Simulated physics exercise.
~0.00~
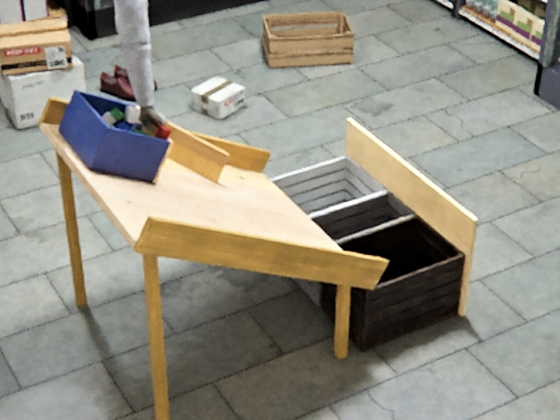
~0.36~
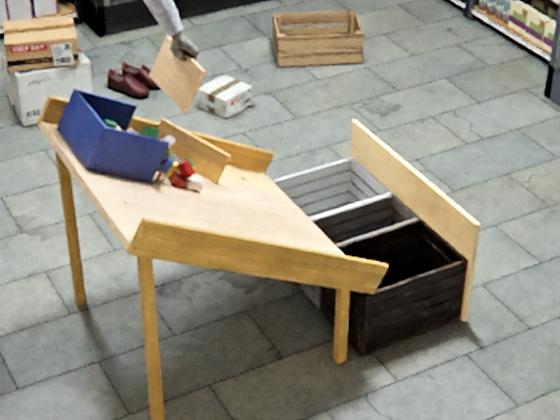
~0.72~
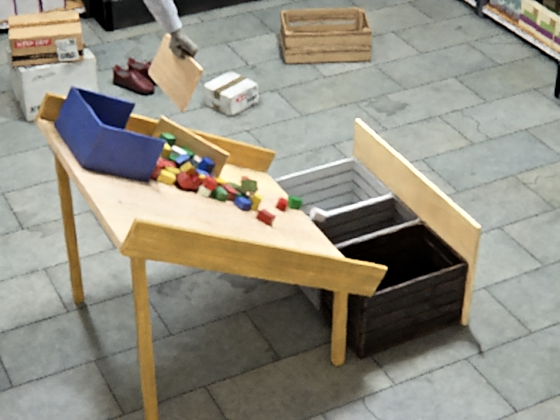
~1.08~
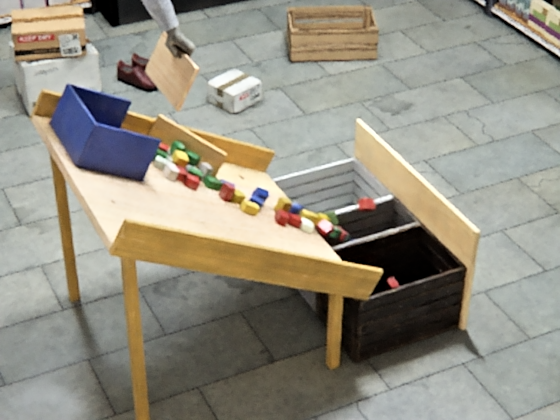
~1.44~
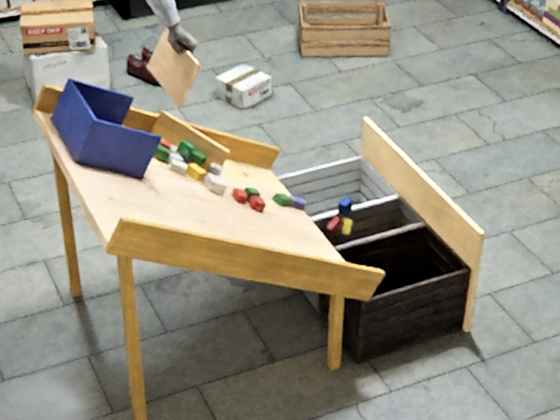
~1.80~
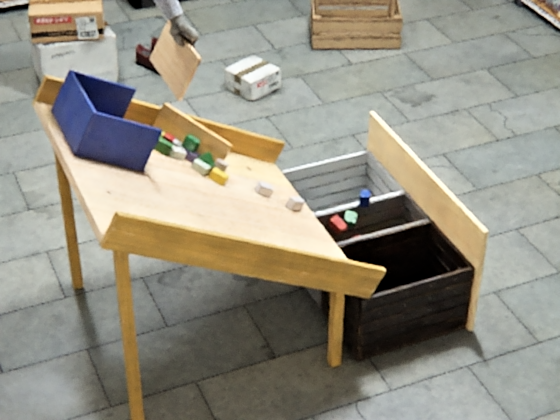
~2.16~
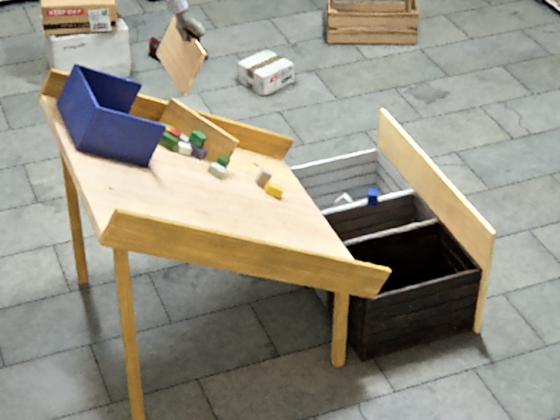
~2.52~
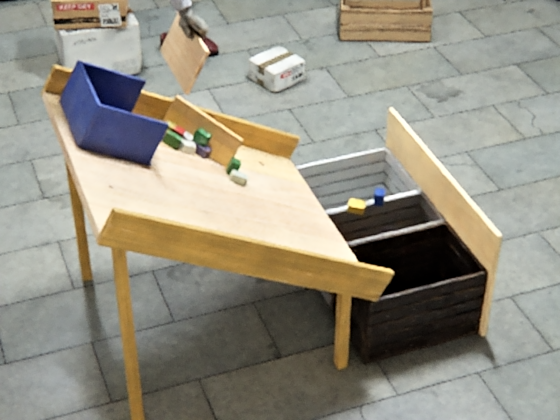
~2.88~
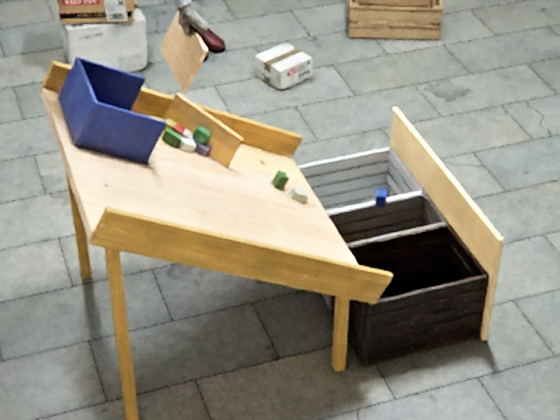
Colorful toy bricks slid from a blue pen down a sloping wooden table after a gloved hand lifted the gate, tumbling past an angled board into the bins beyond, until the flow thinned and a few bricks stayed on the slope.
